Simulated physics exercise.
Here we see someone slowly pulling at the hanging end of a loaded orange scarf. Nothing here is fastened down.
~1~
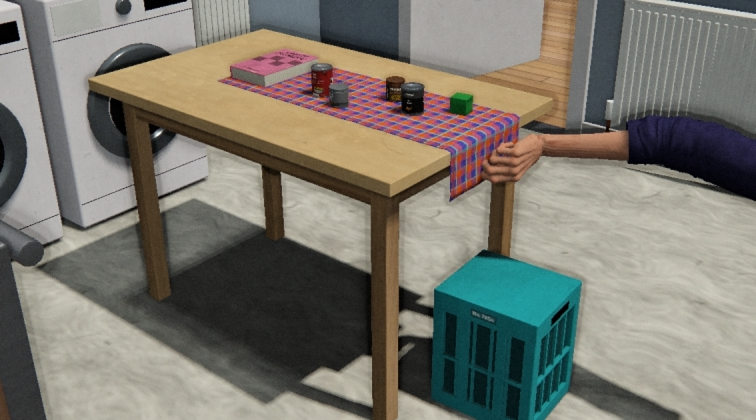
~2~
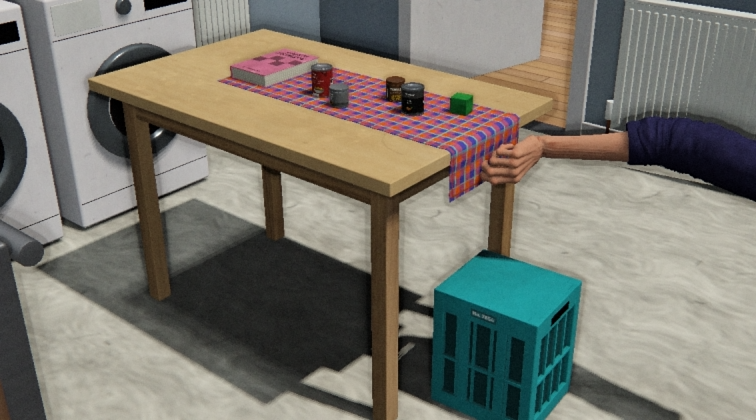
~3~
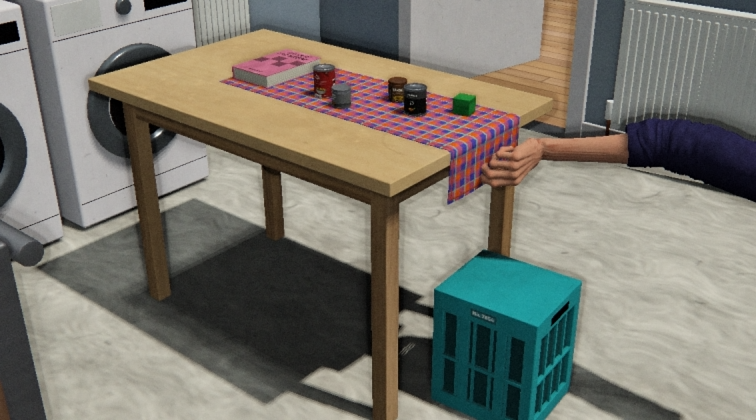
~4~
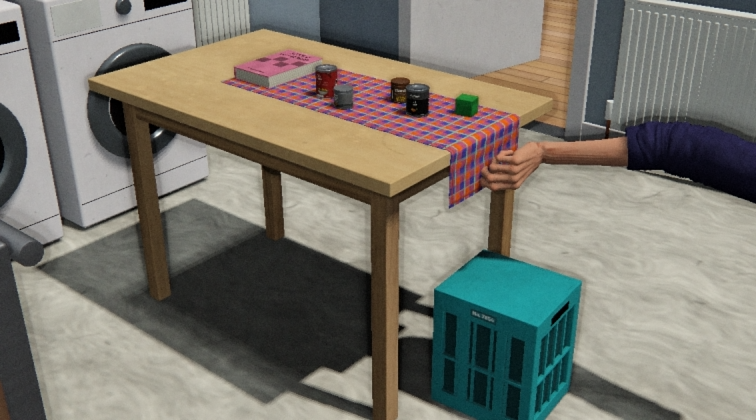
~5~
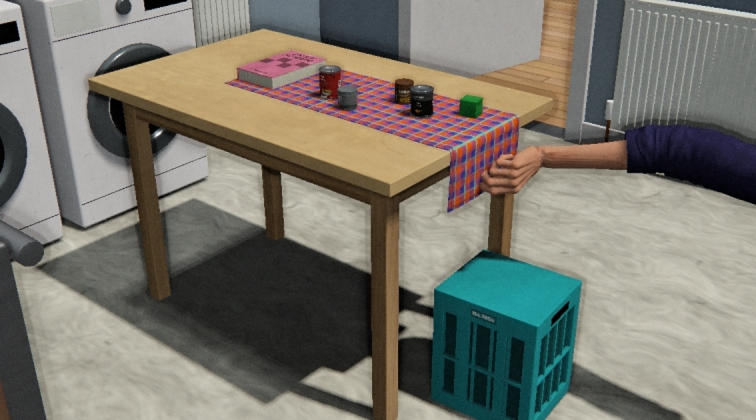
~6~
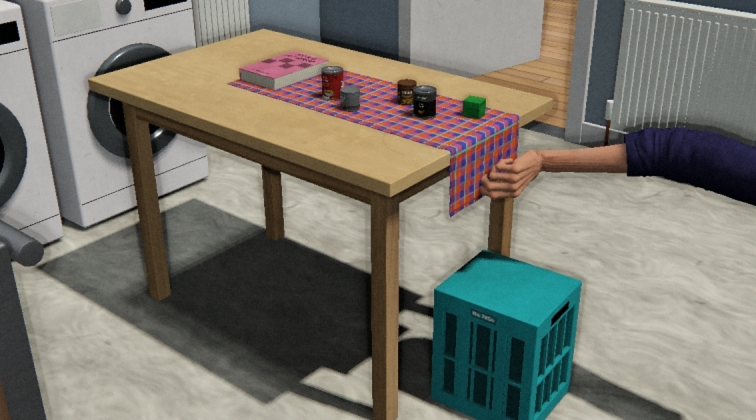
The footage shows a hand slowly pulling down the hanging end of an orange checked cloth on a wooden table, while the green cube, cans, pots and pink book on it shift slightly to the right together.
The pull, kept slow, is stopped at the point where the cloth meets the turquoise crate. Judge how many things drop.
My judgement: Two.
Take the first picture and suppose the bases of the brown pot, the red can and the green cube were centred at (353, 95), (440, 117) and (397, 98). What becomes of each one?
Result - brown pot retained; red can lost; green cube retained.
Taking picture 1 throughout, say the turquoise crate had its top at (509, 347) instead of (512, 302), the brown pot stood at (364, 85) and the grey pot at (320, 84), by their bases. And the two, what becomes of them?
In the end the brown pot is still on top and the grey pot is still on top.
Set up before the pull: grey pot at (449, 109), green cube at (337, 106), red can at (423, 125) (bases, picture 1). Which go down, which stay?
So the grey pot leaves the top, the green cube stays aboard, and the red can leaves the top.
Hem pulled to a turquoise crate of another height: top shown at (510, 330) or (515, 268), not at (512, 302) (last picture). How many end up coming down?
The first gives 3, the second 1.
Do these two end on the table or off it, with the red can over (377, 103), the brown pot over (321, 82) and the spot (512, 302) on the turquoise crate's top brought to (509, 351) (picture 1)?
Outcome for the red can: It is lost. Outcome for the brown pot: It stays.
Early on, hem near (482, 247); green cube gone.
Midway, hem on the crate; green cube and black can gone.
Finally, hem on the crate; green cube and black can gone. The count of fallen things is two.
